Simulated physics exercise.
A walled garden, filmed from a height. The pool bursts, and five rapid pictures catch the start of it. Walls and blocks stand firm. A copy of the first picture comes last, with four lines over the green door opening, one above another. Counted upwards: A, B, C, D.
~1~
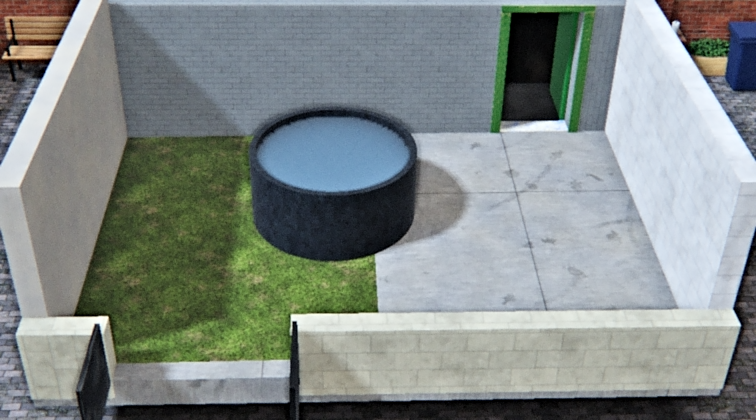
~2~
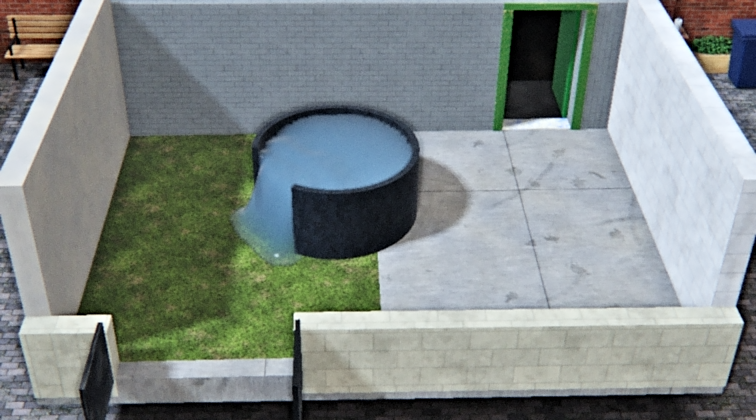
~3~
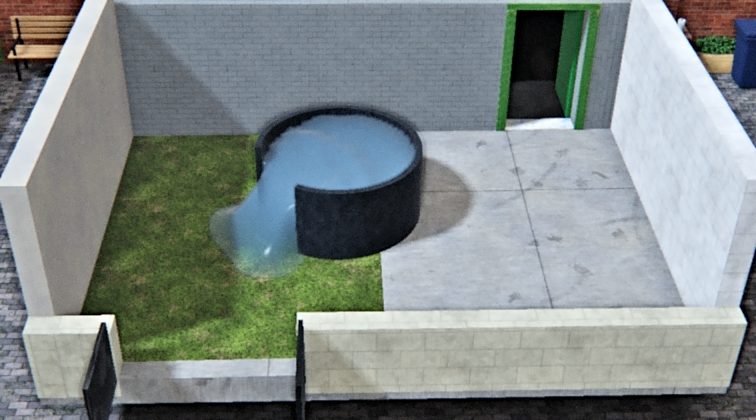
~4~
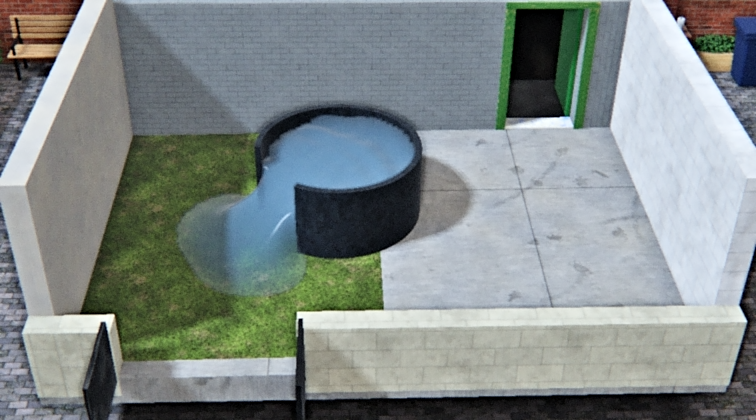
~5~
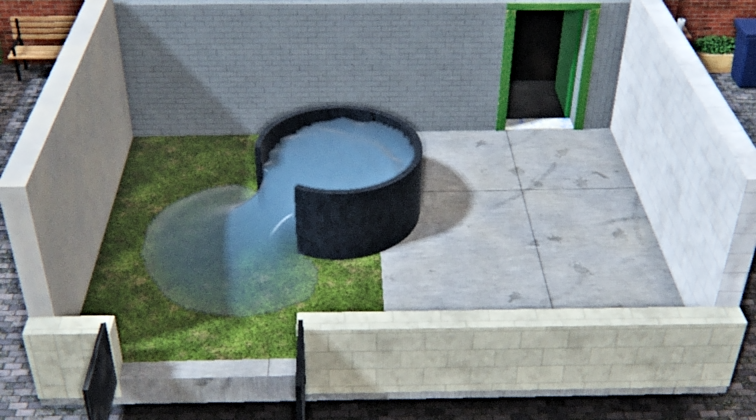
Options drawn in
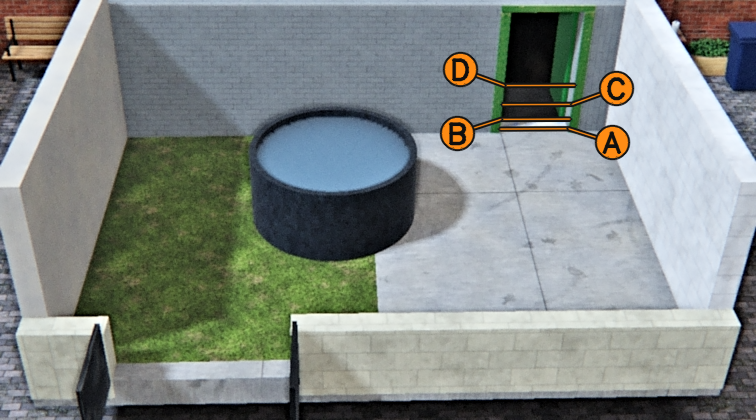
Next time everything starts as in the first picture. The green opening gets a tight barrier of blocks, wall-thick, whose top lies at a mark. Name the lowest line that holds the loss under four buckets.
The answer is line A.
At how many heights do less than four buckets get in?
All of them.
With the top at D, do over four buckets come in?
No, not at all.
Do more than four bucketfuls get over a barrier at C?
No, that is safe.
On the marked copy, A at (534, 128); B at (535, 119); C at (537, 104); D at (539, 85); from the bottom up A, B, C, D.
With A, nothing gets over.
With B, nothing gets over.
With C, nothing gets over.
With D, nothing gets over.
